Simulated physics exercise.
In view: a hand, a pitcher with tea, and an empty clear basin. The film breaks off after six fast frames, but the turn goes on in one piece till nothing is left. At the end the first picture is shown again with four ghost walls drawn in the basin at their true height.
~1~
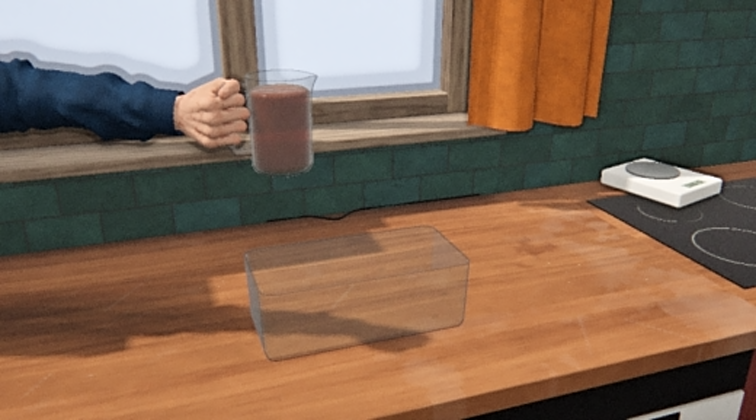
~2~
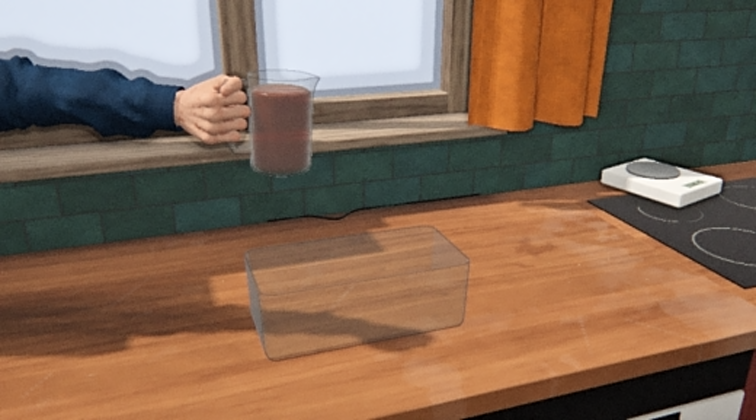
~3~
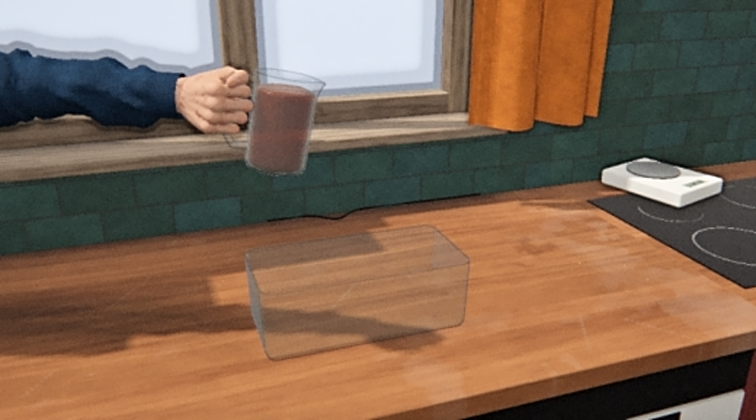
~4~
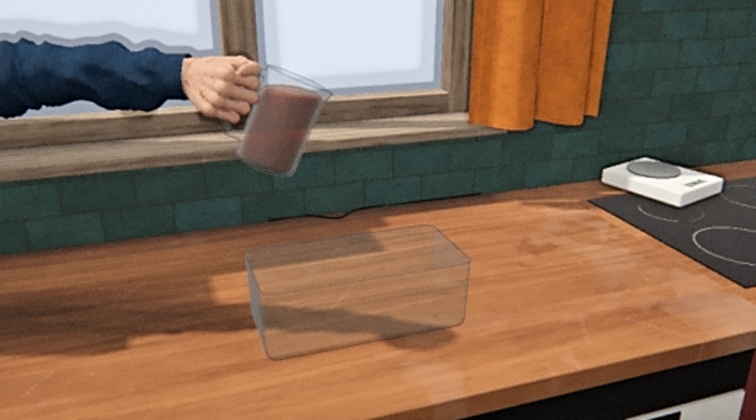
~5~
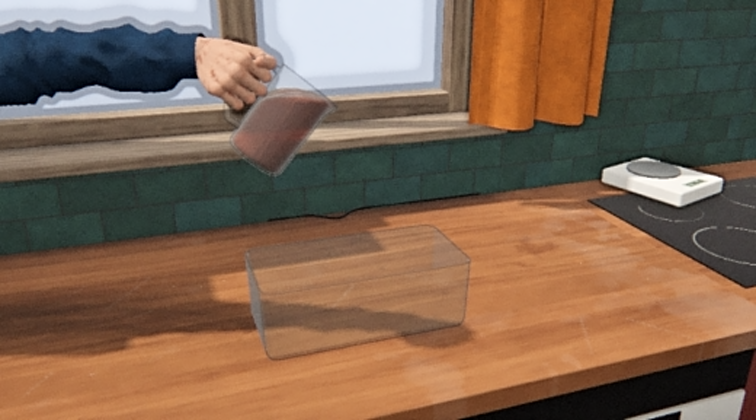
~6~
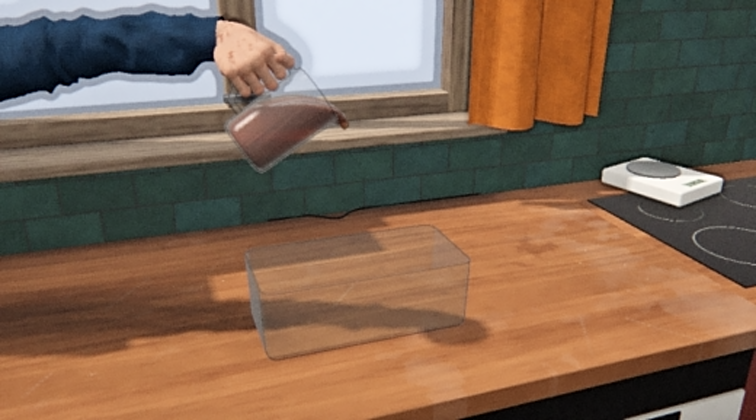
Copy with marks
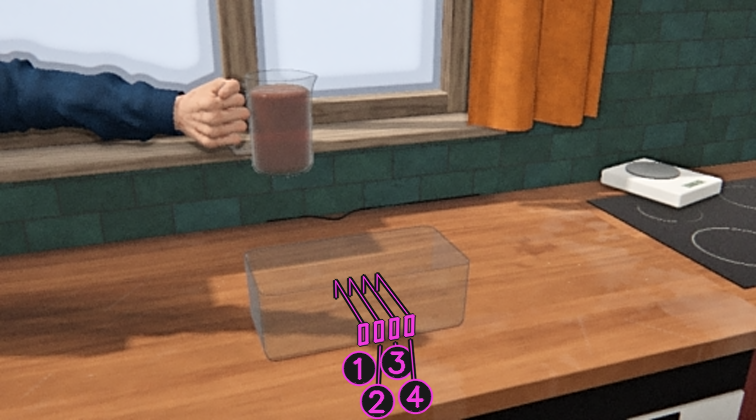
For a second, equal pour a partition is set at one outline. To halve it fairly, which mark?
Use slot 4.
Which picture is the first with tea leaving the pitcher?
In picture 6.
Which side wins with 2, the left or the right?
The right one.
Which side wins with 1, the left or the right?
More ends on the right.
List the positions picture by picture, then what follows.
In the first picture, upright, lip at (316, 75); basin from (265, 360) to (463, 322); nothing has left yet.
In the second picture, tipped about 3°, lip at (318, 77); nothing has left yet.
In the third picture, tipped about 11°, lip at (324, 82); nothing has left yet.
In the fourth picture, tipped about 24°, lip at (332, 93); nothing has left yet.
In the fifth picture, tipped about 40°, lip at (337, 108); nothing has left yet.
In the sixth picture, tipped about 58°, lip at (337, 125); tea is over the lip, down to (343, 127).
On the marked copy, 1 at (364, 349); 2 at (380, 346); 3 at (395, 343); 4 at (410, 340).
With 1, about 10 % ends left of the wall and 82 % right of it; 8 % is lost outside.
With 2, about 9 % ends left of the wall and 82 % right of it; 9 % is lost outside.
With 3, about 13 % ends left of the wall and 81 % right of it; 5 % is lost outside.
With 4, about 52 % ends left of the wall and 42 % right of it; 6 % is lost outside.
